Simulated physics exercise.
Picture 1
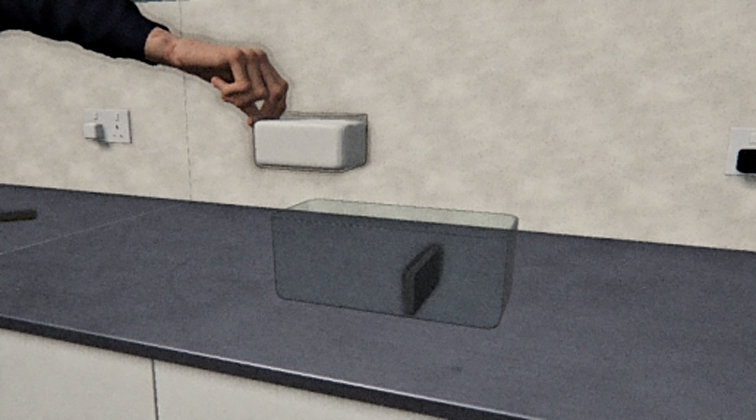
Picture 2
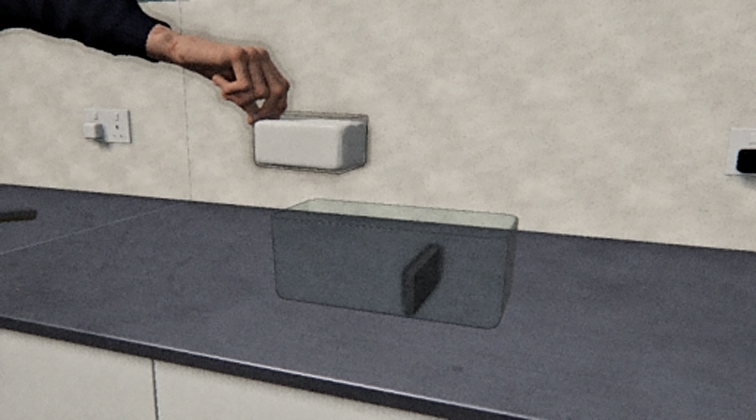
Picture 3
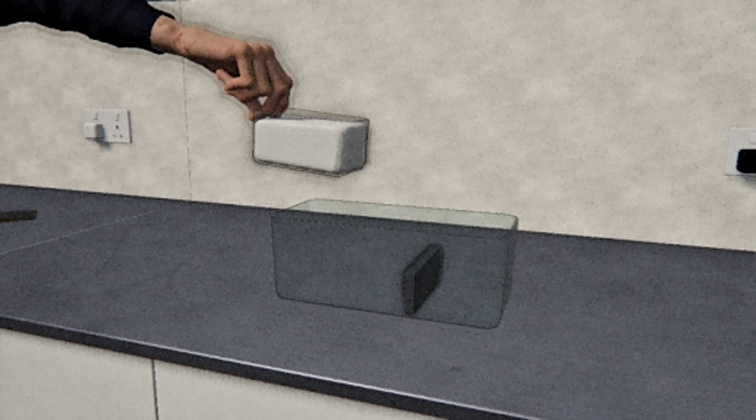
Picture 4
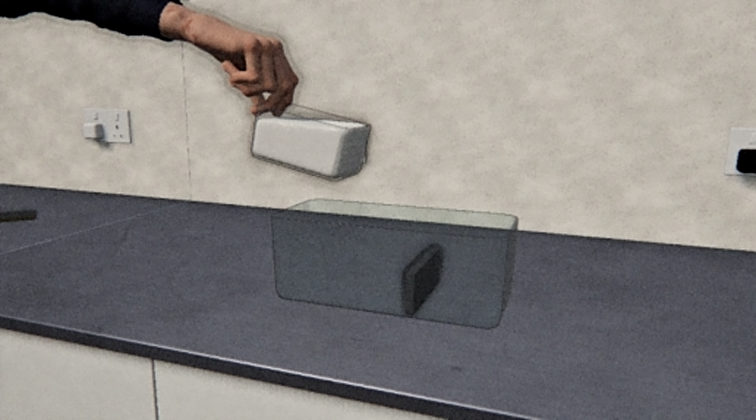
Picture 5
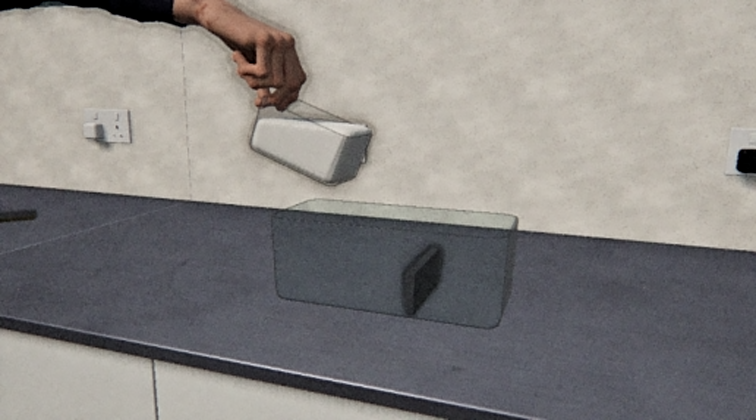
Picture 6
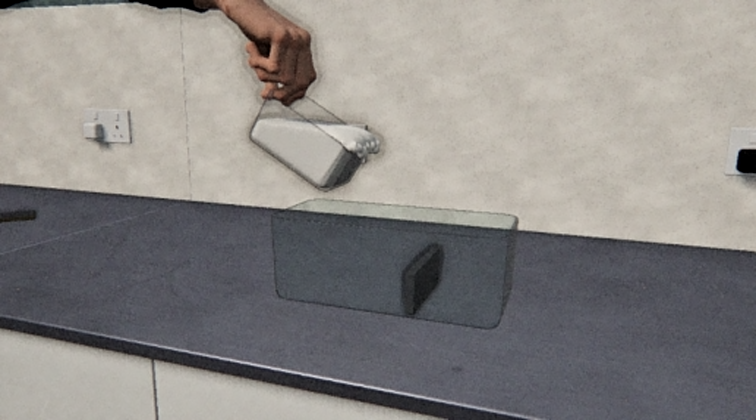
At the start, a hand holds a small oblong tub of white contents almost level above a long, clear basin with a low dark wall inside. The hand gradually tilts the tub down to the right, its contents shifting toward the lower end, until a little white material bulges over the edge.
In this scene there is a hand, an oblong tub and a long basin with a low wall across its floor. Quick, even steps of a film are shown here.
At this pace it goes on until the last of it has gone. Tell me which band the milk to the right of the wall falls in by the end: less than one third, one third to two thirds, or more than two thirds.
Lower than a third.
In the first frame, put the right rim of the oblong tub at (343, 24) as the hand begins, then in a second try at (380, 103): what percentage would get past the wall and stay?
First place gives some 10 %, second place some 40 %.
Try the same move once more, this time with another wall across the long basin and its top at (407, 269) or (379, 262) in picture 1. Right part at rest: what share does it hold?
Record: Case 1 near 35 %, case 2 near 70 %.
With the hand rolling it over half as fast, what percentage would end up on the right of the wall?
Estimate: Around 0 %.
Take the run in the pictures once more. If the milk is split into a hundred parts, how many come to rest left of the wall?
Some 90 parts in a hundred.
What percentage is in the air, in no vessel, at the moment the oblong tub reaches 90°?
25 %.
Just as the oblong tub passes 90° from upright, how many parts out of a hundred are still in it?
Roughly 20 percent.
A moment on, the oblong tub is tipped on its side and 21 per cent is still to pour, 52 is left of the wall and 0 right of it.
Next, the oblong tub is tipped right over and 5 per cent is still to pour, 85 is left of the wall and 1 right of it.
Then the oblong tub is tipped right over and 0 per cent is still to pour, 90 is left of the wall and 3 right of it.
Later the oblong tub is tipped right over and 0 per cent is still to pour, 90 is left of the wall and 4 right of it.
Finally, 90 per cent lies left of the wall, 4 right of it and 6 outside.
